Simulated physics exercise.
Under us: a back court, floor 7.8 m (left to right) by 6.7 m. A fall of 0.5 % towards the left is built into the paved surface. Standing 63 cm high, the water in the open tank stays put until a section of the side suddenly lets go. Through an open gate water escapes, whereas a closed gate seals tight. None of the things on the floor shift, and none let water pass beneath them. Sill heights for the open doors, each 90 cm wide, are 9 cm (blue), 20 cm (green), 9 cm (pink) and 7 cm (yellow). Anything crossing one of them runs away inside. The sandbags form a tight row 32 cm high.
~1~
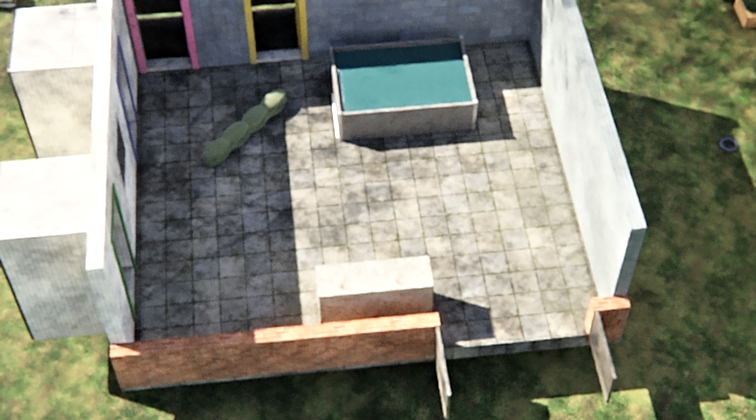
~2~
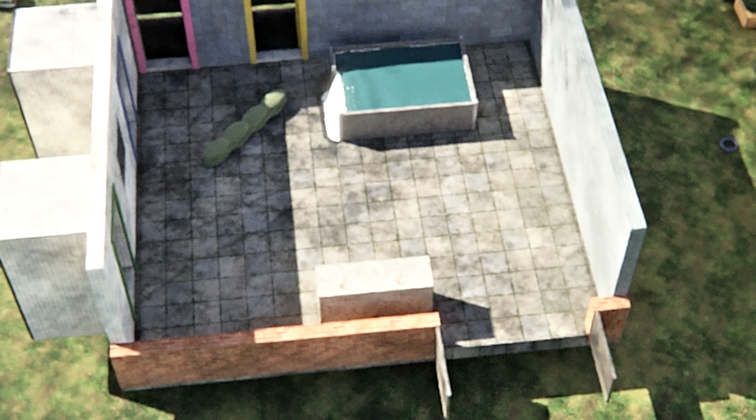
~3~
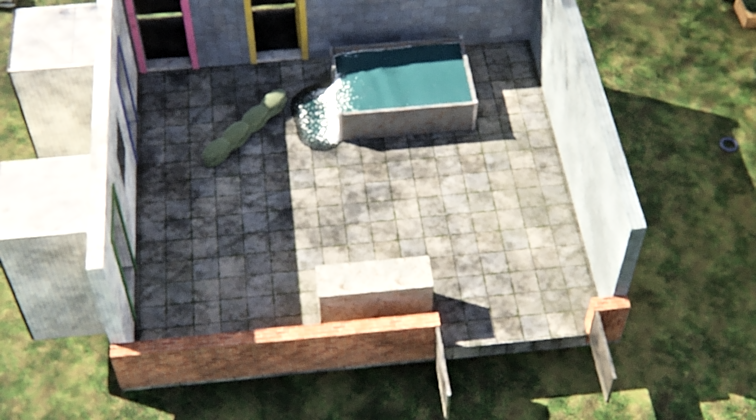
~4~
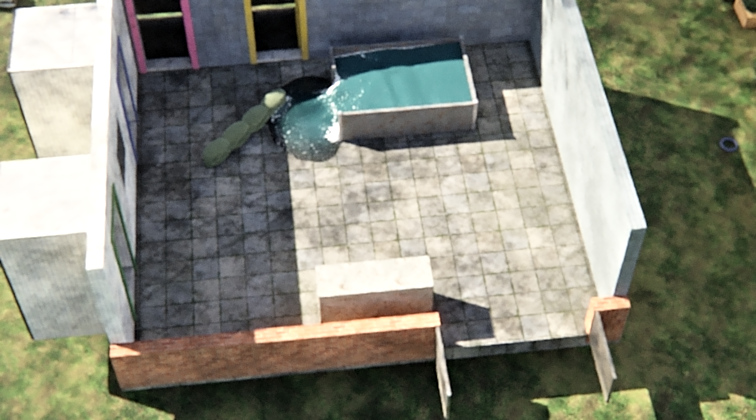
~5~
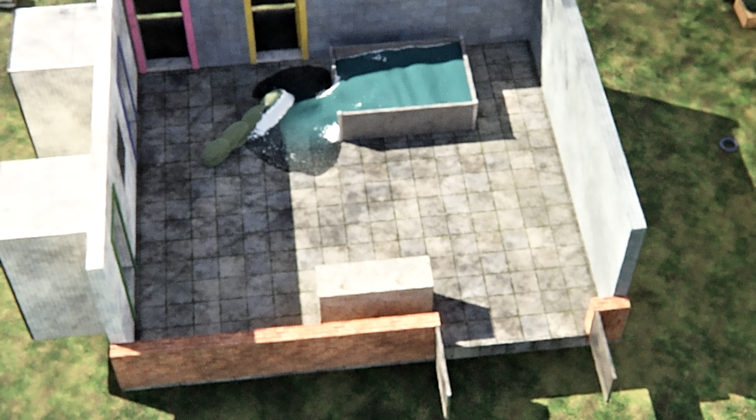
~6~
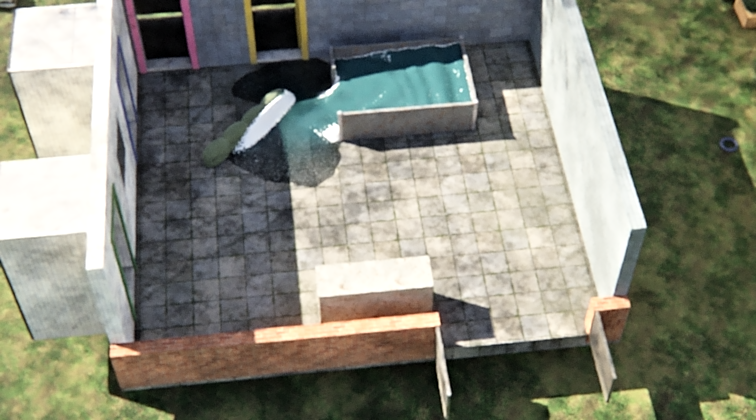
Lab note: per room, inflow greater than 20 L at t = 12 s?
Blue door no; green door no; pink door no; yellow door yes.
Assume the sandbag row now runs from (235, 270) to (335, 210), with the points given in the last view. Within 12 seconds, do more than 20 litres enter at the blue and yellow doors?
Checking the limit, blue is too much, yellow is fine.
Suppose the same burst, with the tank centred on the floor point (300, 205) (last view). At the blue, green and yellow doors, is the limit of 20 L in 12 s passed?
Compared with that limit, blue falls short, green overshoots and yellow falls short.
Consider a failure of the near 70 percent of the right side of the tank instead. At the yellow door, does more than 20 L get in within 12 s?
Note: Yellow door, short of the limit.
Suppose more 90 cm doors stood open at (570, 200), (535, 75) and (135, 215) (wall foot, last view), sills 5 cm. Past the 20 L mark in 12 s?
So, in the order given, it's shy of the mark, then shy of the mark, then beyond the mark.
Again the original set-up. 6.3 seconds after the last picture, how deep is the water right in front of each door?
Depths: Blue door 5 cm, green door 13 cm, pink door 6 cm, yellow door 7 cm.
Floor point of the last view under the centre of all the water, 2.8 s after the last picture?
It lies at roughly (285, 171) in pixels.
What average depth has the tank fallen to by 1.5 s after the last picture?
The average depth is around 33 cm.
Then, 0.7 s after the last picture water covers 15 % of the floor and is deepest (40 cm) near (289, 108); blue door not reached, green door not reached, pink door 3 cm at the sill, 0 L in, yellow door 10 cm at the sill, 1 L in.
Then, 1.5 s after the last picture water covers 30 % of the floor and is deepest (37 cm) near (289, 108); blue door not reached, green door 17 cm at the sill, 0 L in, pink door 5 cm at the sill, 0 L in, yellow door 12 cm at the sill, 25 L in.
Then, 2.8 s after the last picture water covers 40 % of the floor and is deepest (36 cm) near (135, 367); blue door 4 cm at the sill, 0 L in, green door 16 cm at the sill, 0 L in, pink door 8 cm at the sill, 1 L in, yellow door 12 cm at the sill, 71 L in.
Then, 6.3 s after the last picture water covers 65 % of the floor and is deepest (16 cm) near (290, 351); blue door 5 cm at the sill, 1 L in, green door 13 cm at the sill, 1 L in, pink door 6 cm at the sill, 4 L in, yellow door 7 cm at the sill, 95 L in.
Then, 11.3 s after the last picture water covers 90 % of the floor and is deepest (10 cm) near (246, 356); blue door 6 cm at the sill, 2 L in, green door 9 cm at the sill, 1 L in, pink door 7 cm at the sill, 4 L in, yellow door 8 cm at the sill, 96 L in.
